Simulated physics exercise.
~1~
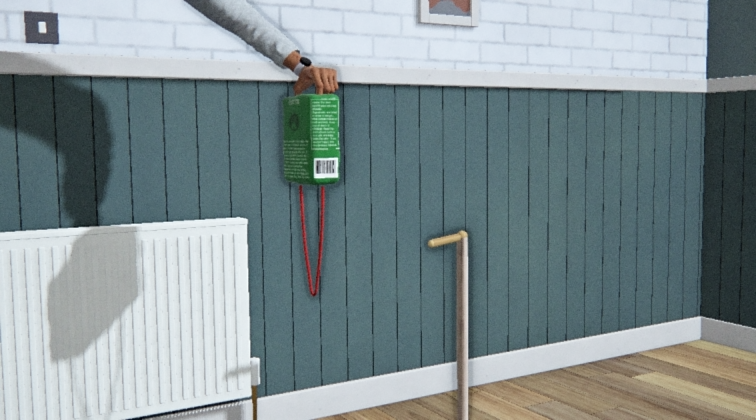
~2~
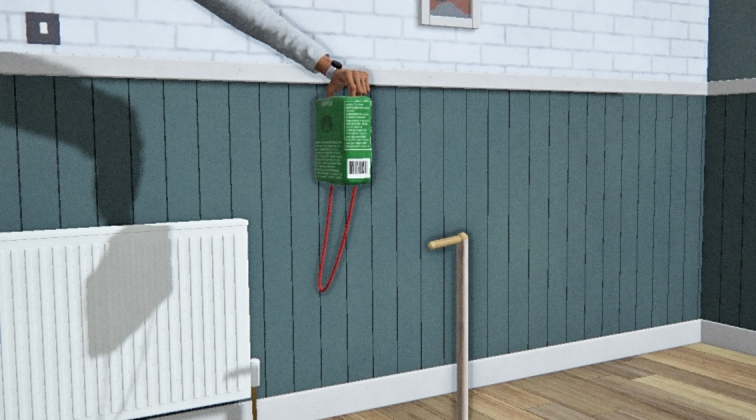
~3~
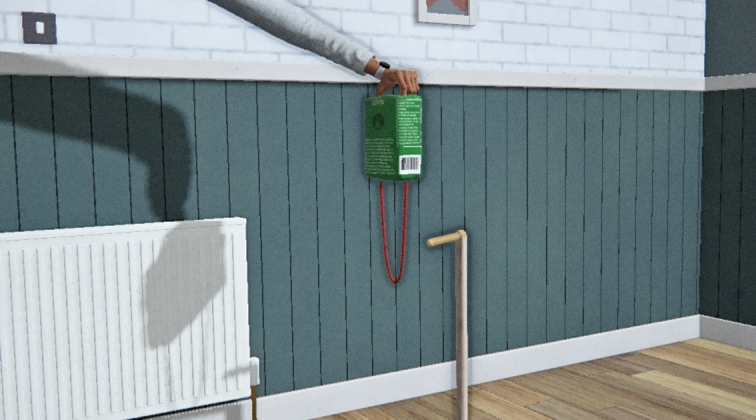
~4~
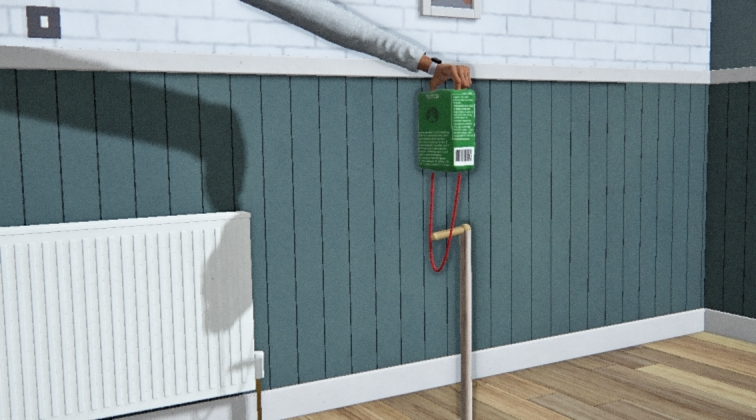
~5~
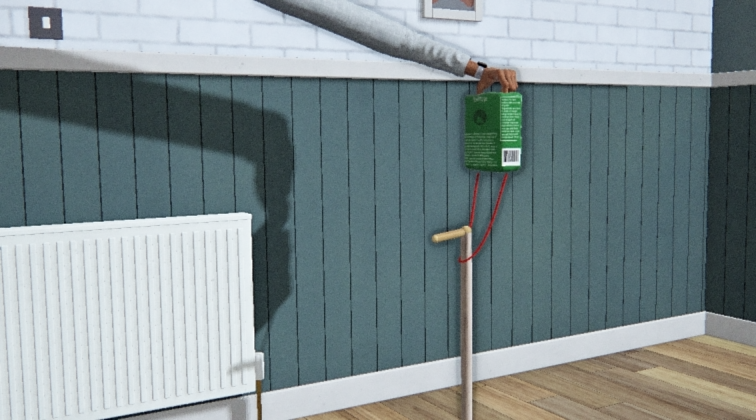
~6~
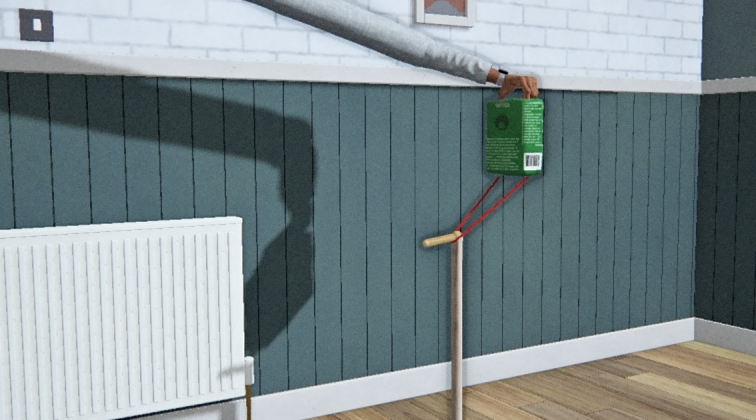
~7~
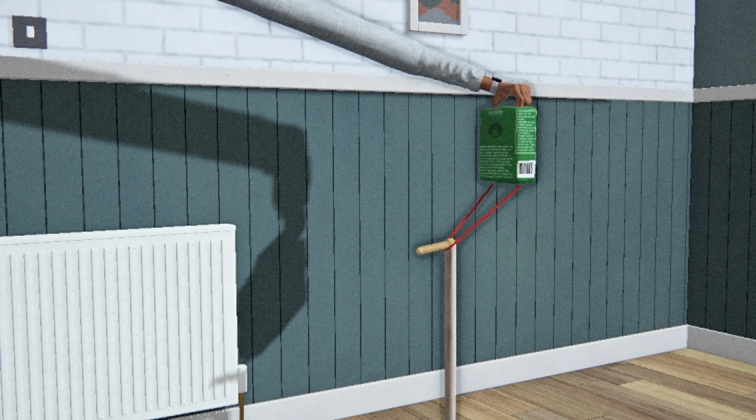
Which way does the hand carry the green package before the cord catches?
The hand carries the green package to the right, over the top of the wooden post and a little beyond it.
At first, a hand holds a green package upright by its top against a dark panelled wall, with a red cord loop hanging low beneath it. The hand carries the package steadily to the right, past the white radiator and towards a thin wooden post with a short peg at its top. The dangling loop swings a little and reaches the peg as the package passes above it. The package moves beyond the post, but the loop catches and draws tight, slanting back to the post's top. The hand stops, with the package still upright and held up by the snagged cord.
